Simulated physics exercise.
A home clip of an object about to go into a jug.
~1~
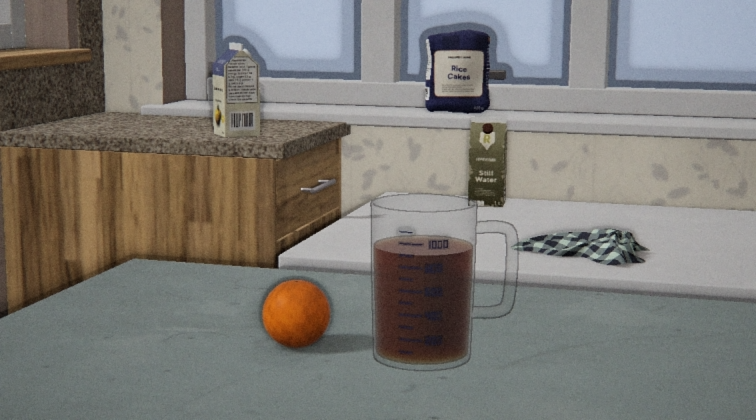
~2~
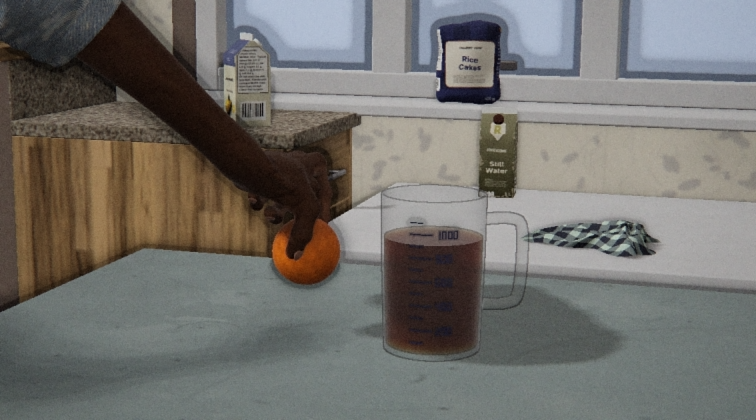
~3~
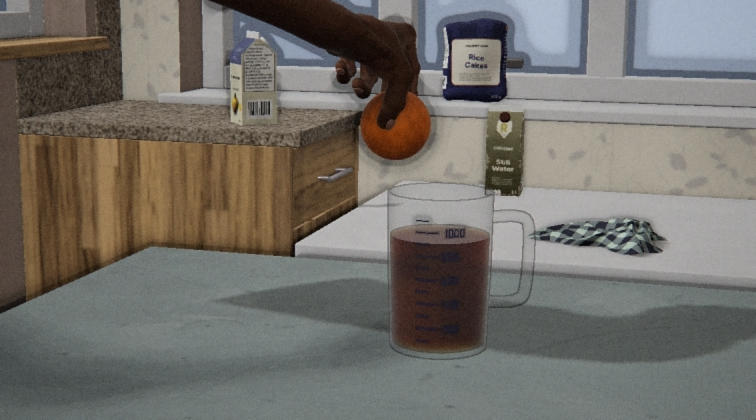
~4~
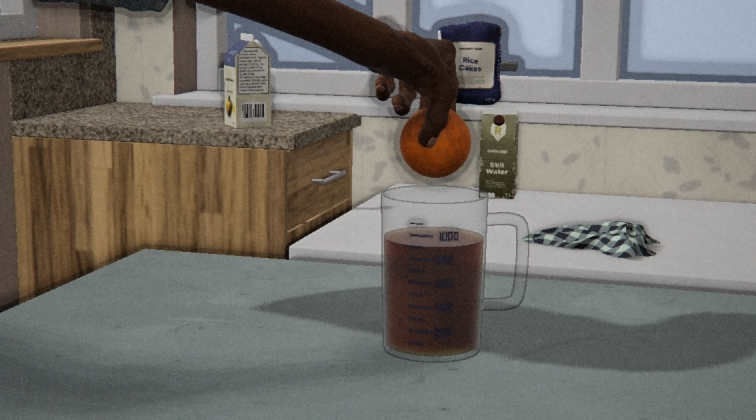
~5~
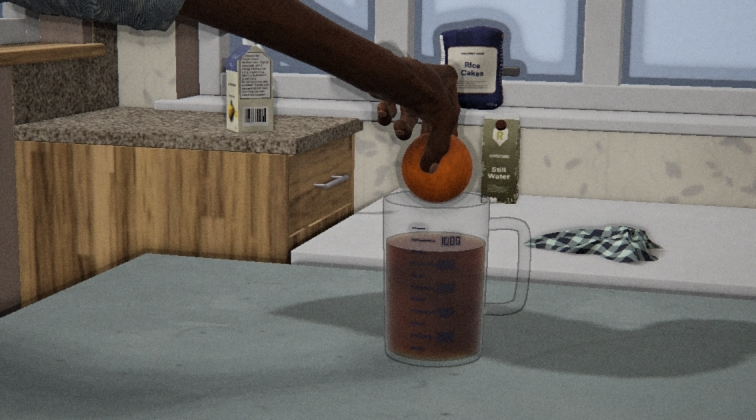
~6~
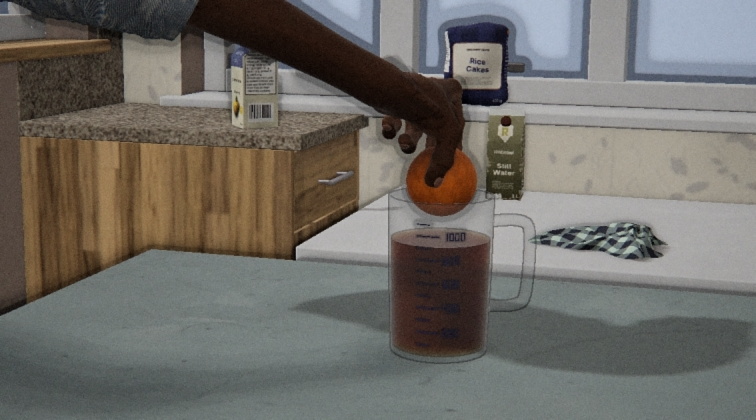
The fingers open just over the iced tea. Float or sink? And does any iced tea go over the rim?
In the iced tea it stays at the surface. The jug has room for it.
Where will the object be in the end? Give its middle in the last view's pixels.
At about (441, 238).
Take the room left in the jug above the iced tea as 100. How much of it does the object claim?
Some 50 per cent.
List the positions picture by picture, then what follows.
The orange lies on the top at (297, 313); jug (423, 277) about two thirds full, in the first frame.
A hand picks up the orange at (306, 250); jug about two thirds full, surface at (434, 236), in the second frame.
The orange is carried over at (395, 124); jug (439, 266) about two thirds full, in the third frame.
The orange is above the jug at (436, 142); jug about two thirds full, surface at (434, 237), in the fourth frame.
The orange comes down at (437, 167); jug (435, 273) about two thirds full, in the fifth frame.
The orange is just over the surface at (442, 180); jug about two thirds full, surface at (441, 238), in the sixth frame.
Soon after, the orange enters the iced tea; the jug is about three quarters full.
Later, the orange comes up again; the jug is nearly full.
In the end, the orange floats; the jug is nearly full; nothing is spilt.
